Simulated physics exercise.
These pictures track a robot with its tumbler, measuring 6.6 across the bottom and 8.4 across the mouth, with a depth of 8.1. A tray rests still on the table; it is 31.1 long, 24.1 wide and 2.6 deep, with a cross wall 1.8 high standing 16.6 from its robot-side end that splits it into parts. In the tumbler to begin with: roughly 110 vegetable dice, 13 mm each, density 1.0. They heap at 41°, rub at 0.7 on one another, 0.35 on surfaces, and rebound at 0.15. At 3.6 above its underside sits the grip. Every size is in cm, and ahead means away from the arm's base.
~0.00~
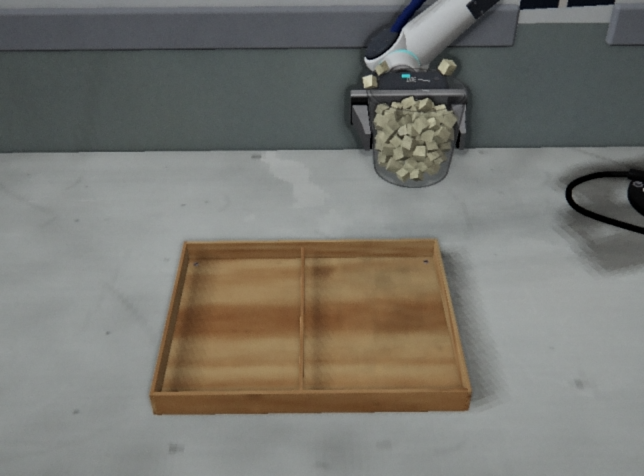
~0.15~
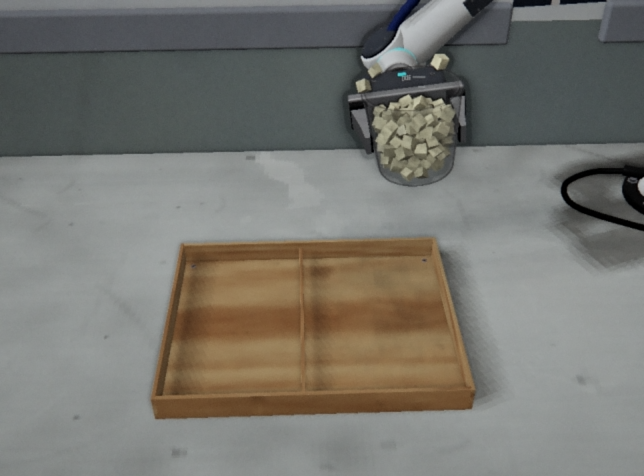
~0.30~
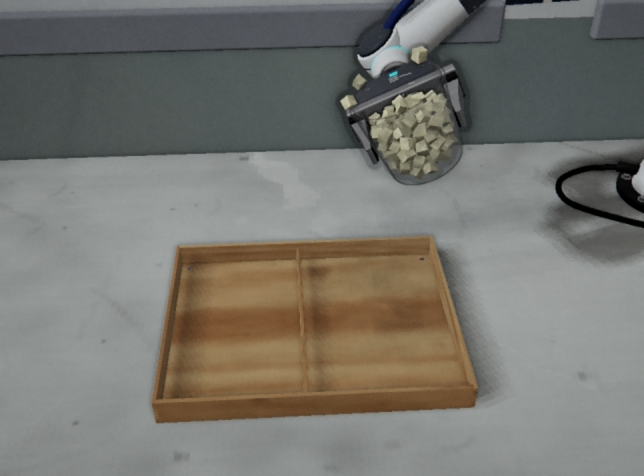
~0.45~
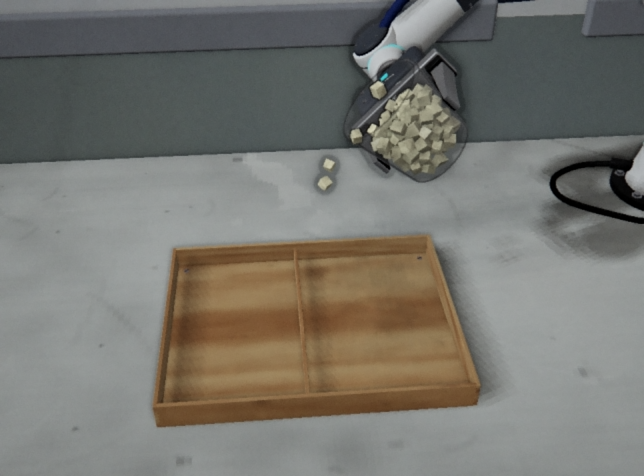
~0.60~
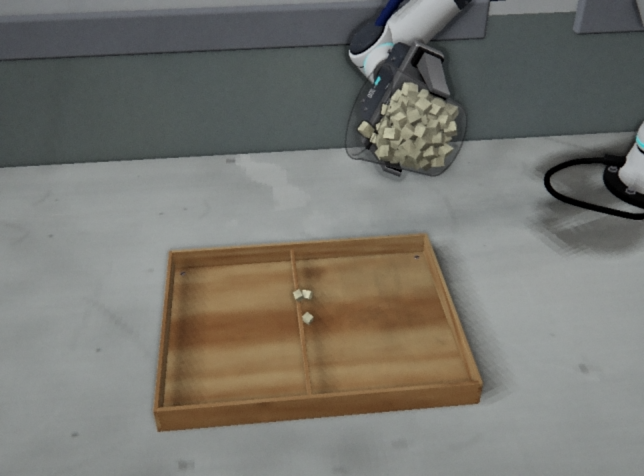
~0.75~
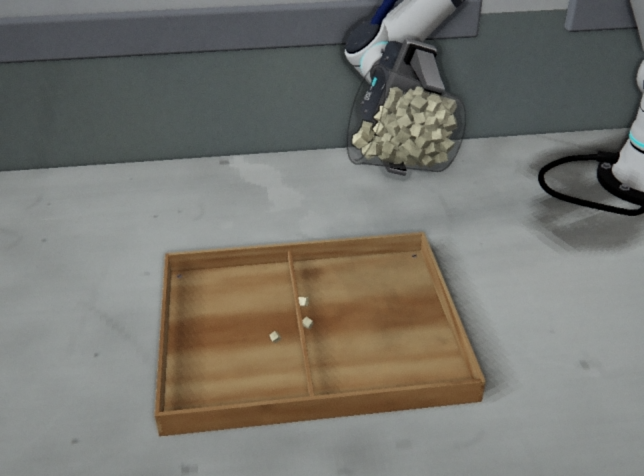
A clear tumbler full of pale vegetable dice, held by a robot arm, tipped steadily over toward the left, and a few dice dropped into the divided wooden tray sitting still on the table.
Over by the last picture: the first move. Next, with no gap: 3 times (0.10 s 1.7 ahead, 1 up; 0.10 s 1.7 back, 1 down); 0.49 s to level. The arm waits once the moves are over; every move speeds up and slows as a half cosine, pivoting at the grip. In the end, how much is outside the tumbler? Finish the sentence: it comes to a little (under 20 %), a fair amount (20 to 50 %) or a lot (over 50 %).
It comes to a fair amount.
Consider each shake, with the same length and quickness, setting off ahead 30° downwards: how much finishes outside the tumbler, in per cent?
It comes to around 5 percent.
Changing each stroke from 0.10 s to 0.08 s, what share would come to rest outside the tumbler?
Roughly 45 percent would.
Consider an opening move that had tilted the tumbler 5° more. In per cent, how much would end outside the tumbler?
It would then be near 45 per cent.
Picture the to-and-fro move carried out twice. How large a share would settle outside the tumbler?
About 20 per cent in that case.
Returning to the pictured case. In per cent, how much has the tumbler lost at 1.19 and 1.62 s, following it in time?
Roughly 20, then 35.
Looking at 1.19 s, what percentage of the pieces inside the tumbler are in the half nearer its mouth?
Close to 55 in a hundred.
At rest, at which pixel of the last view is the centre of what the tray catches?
It ends up close to (321, 332).
After 1.19 s, tilted 71° forward, highest piece 26 above the table; 85 in the tumbler, 5 in the robot-side part, 3 in the far-side part, 14 in flight or on a rim.
After 1.62 s, tilted 29° forward, highest piece 28 above the table; 71 in the tumbler, 29 in the robot-side part, 7 in the far-side part.
After 2.04 s, level, highest piece 28 above the table; 71 in the tumbler, 29 in the robot-side part, 7 in the far-side part.
After 3.09 s, level, highest piece 28 above the table; 71 in the tumbler, 29 in the robot-side part, 7 in the far-side part.
In the end, 71 in the tumbler, 29 in the robot-side part, 7 in the far-side part. That is 34 % outside the tumbler.
